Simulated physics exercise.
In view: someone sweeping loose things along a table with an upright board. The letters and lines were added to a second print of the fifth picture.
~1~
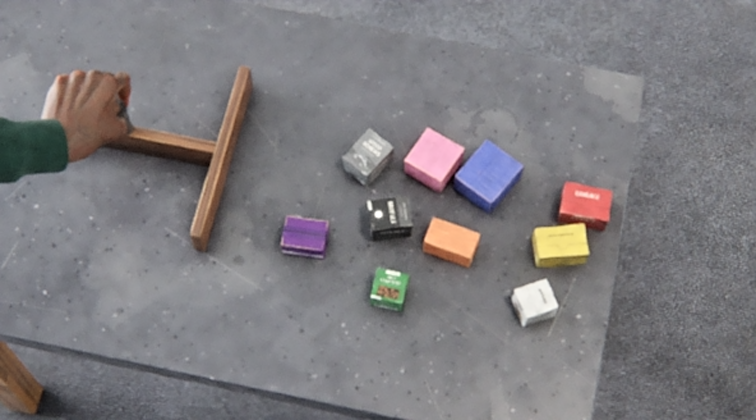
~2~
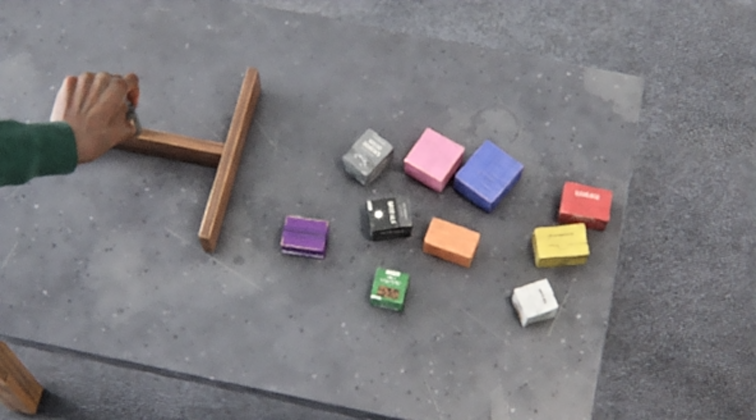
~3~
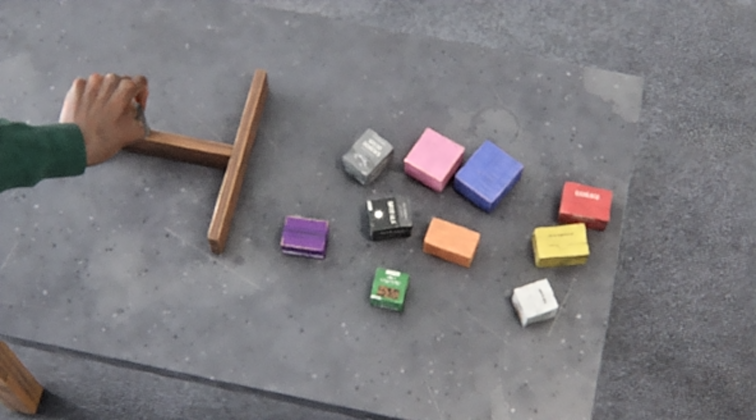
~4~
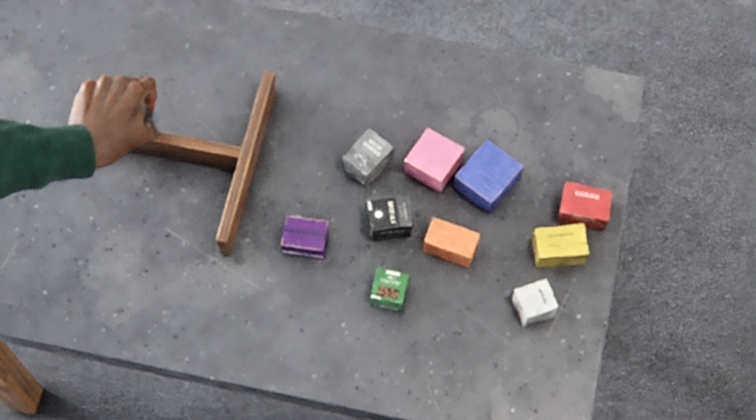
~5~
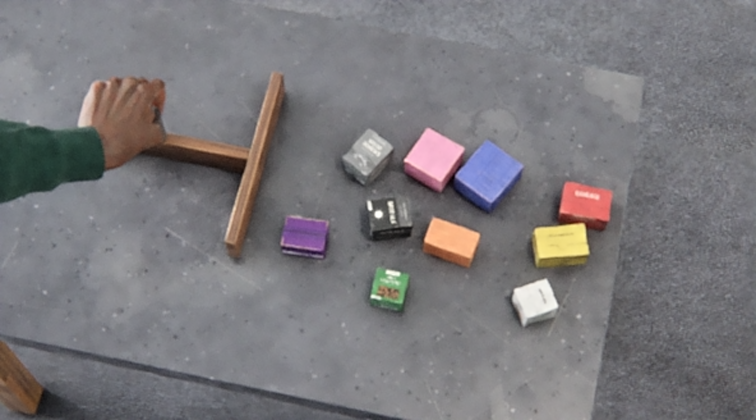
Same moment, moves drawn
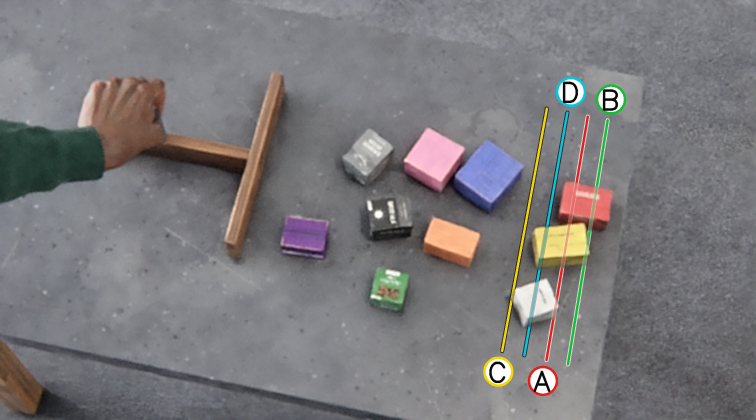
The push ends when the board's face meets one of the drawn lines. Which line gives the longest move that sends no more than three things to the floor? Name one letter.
Up to line D.
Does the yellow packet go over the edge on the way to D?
Yes.
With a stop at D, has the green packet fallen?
By then, no.
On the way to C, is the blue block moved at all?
Yes.
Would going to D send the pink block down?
No.
On the marked copy, A at (568, 233); B at (589, 237); C at (525, 225); D at (547, 229).
Taking D. A third of the way, board (358, 175); grey box (390, 155); purple box (371, 252).
Two thirds of the way, board (465, 196); red box (620, 214); yellow packet (574, 245).
When it is over, board (546, 212); red box over the edge; blue block over the edge; three fallen.
As for the rest, A drops five; B drops six; C is within the limit but short.
